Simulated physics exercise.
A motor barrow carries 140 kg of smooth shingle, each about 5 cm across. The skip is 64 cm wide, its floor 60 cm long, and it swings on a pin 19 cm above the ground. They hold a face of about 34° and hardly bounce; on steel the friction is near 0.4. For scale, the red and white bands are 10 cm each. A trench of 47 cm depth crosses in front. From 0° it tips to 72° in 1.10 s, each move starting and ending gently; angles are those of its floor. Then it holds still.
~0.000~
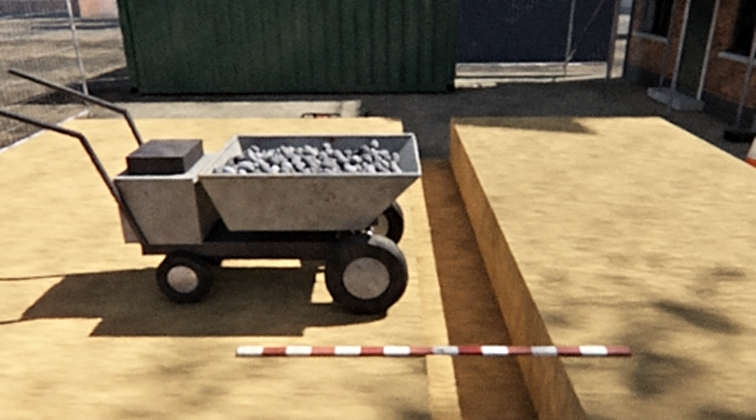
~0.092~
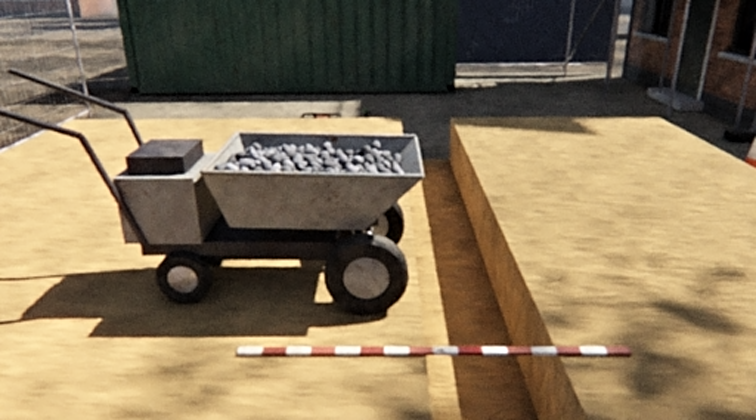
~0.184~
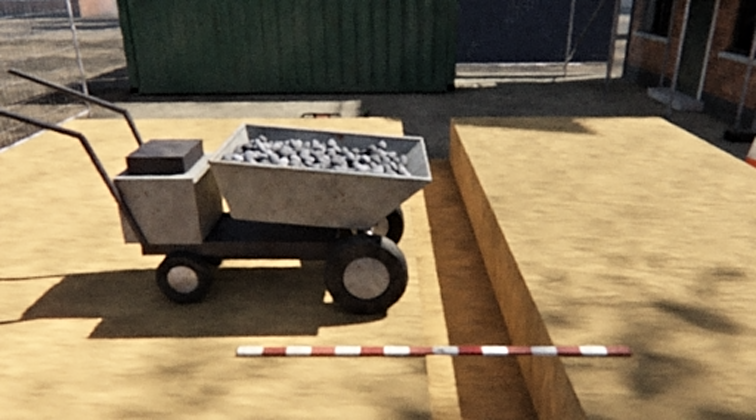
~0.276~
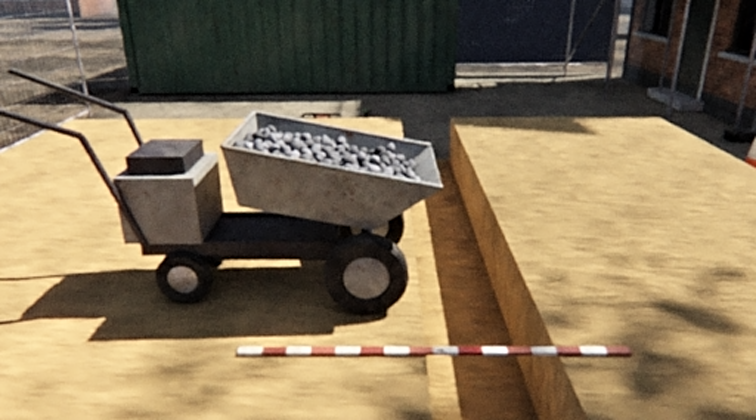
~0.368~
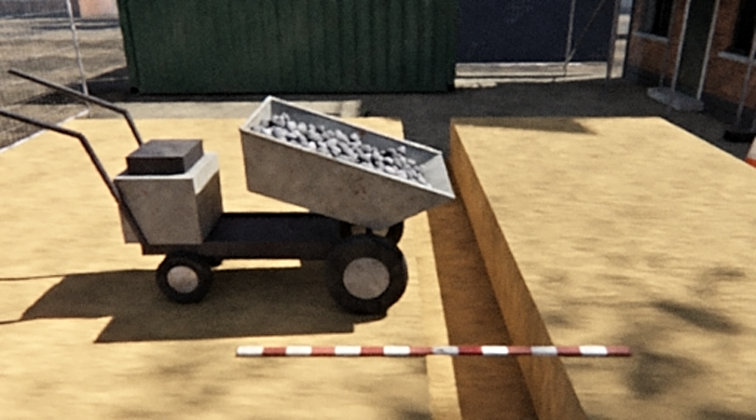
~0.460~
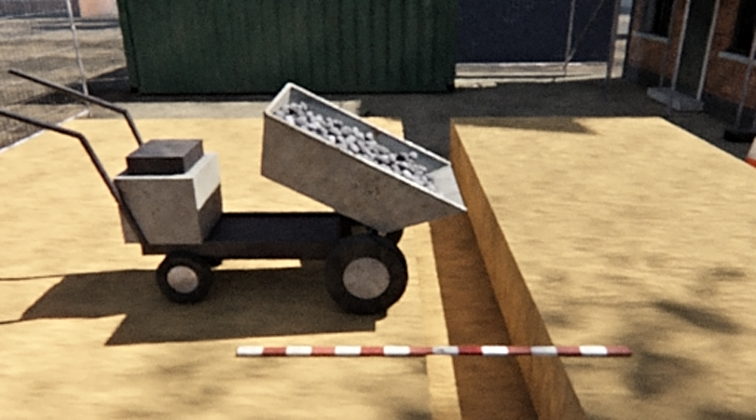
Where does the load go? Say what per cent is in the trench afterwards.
Roughly 74 per cent ends in the trench.
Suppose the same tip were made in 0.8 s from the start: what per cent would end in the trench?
It would be near 65 per cent.
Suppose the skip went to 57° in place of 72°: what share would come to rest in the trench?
It would be near 70 per cent.
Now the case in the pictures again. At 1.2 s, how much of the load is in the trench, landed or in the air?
About 45 per cent by then.
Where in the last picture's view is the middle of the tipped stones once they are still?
Around (497, 348).
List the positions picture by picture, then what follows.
The first frame shows lip at (421, 175), floor tilted 0°, highest stones at (283, 156).
In the second frame, the skip is at 1°, its lip at (423, 177); the top of the load is at (281, 154); the stones move at 0.2 m/s on average.
In the third frame, the skip is at 5°, its lip at (431, 181); the top of the load is at (275, 148); the stones move at 0.4 m/s on average.
The fourth frame shows lip at (442, 188), floor tilted 11°, highest stones at (271, 137); the stones move at 0.6 m/s on average.
In the fifth frame, the skip is at 19°, its lip at (454, 198); the top of the load is at (278, 124); the stones move at 0.7 m/s on average.
In the sixth frame, the skip is at 27°, its lip at (466, 211); the top of the load is at (292, 112); the stones move at 0.8 m/s on average.
After 0.8 s the floor is at 60°; 100 % in the skip; the foremost stones are at (486, 240).
After 1.2 s the floor is at 72°; 44 % in the skip, 43 % in the trench, 13 % past the trench; the foremost stones are at (574, 271).
After 1.5 s the floor is at 72°; 9 % in the skip, 65 % in the trench, 26 % past the trench; the foremost stones are at (676, 272).
After 3.5 s the floor is at 72°; 0 % in the skip, 74 % in the trench, 26 % past the trench; the foremost stones are past the picture's edge.
